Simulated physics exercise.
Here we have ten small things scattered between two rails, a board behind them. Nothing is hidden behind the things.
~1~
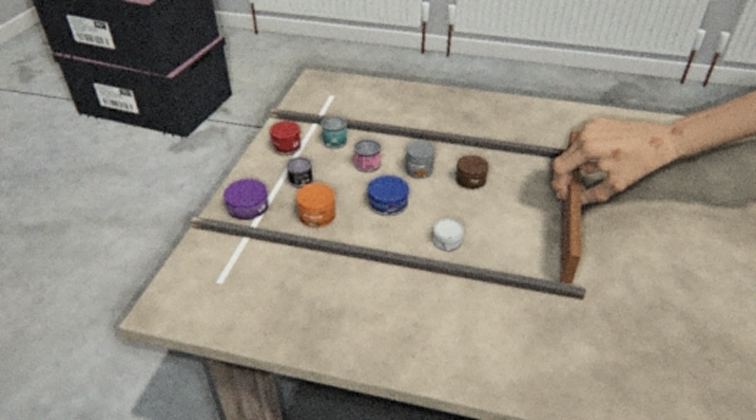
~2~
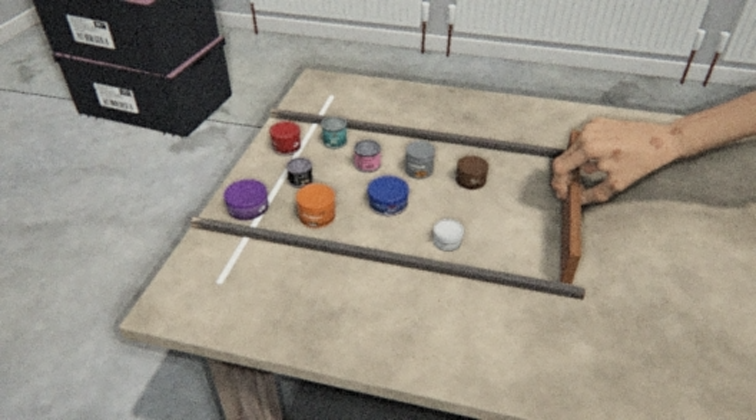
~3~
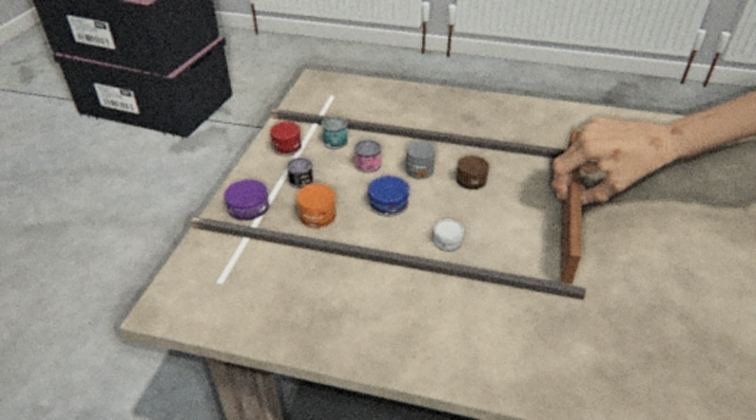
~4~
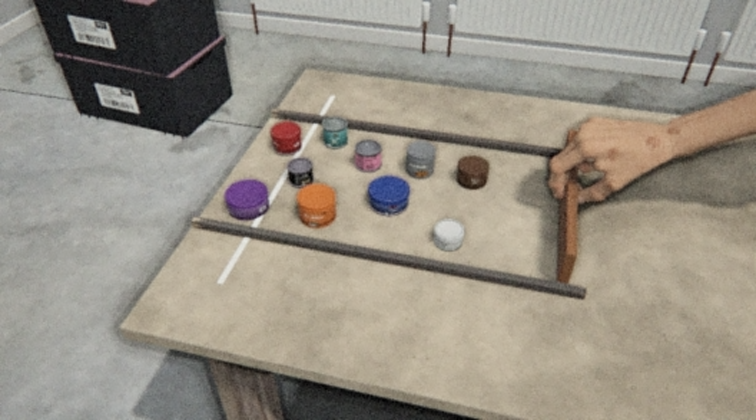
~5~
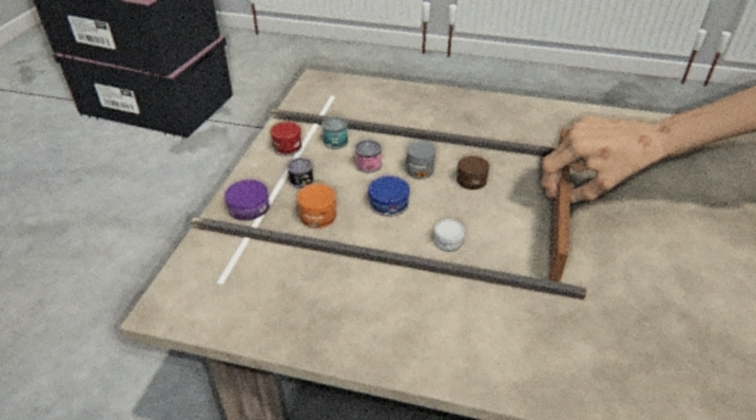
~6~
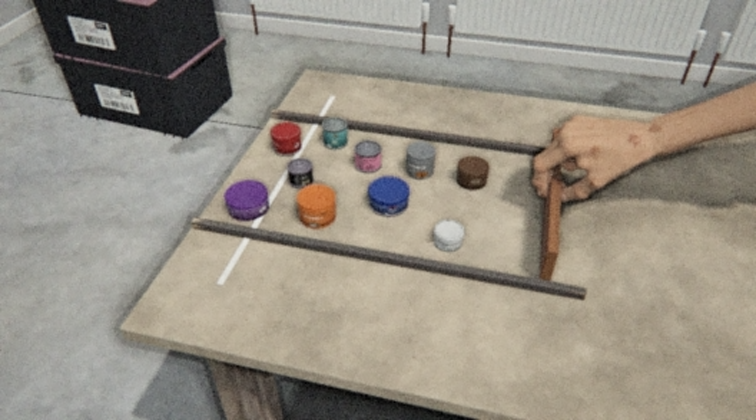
The video shows small, colorful tubs and tins scattered between two rails on a table, with a hand holding a wooden board upright behind them. The hand then slides the board slightly left, while the containers stay still.
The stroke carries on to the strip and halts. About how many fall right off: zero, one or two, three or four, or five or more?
Here the number that fall off is one or two.
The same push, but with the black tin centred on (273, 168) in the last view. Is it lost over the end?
From there it survives.
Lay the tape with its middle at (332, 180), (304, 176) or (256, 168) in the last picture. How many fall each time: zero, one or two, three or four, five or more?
Taking them in turn, none at all; one to two; 5 or more.
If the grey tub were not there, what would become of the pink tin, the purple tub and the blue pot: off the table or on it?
The pink tin stays on; the purple tub comes down; the blue pot stays on.
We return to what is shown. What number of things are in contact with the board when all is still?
The number is 4.
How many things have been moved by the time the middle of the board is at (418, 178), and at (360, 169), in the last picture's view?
The counts are 4 and 8.
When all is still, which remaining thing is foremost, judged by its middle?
It is the pink tin.
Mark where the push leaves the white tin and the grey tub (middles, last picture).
The white tin at (253, 201), the grey tub at (280, 129).
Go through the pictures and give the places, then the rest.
Purple tub (247, 200); red tin (286, 138); black tin (300, 172); board (571, 201); tape (286, 172), in the first picture.
Red tin (286, 139); board (571, 201), in the second picture.
Black tin (300, 173); turquoise tin (335, 133), in the third picture.
Purple tub (248, 200); pink tin (368, 156), in the fourth picture.
Red tin (287, 139); grey tub (421, 160), in the fifth picture.
Purple tub (247, 200); red tin (286, 139); black tin (300, 173); board (552, 198); tape (287, 173), in the sixth picture.
Early on, none off yet; purple tub at rest near (247, 200); red tin at rest near (286, 139); black tin at rest near (300, 173).
Finally, the number that fall off is one or two; lost, red tin and purple tub.
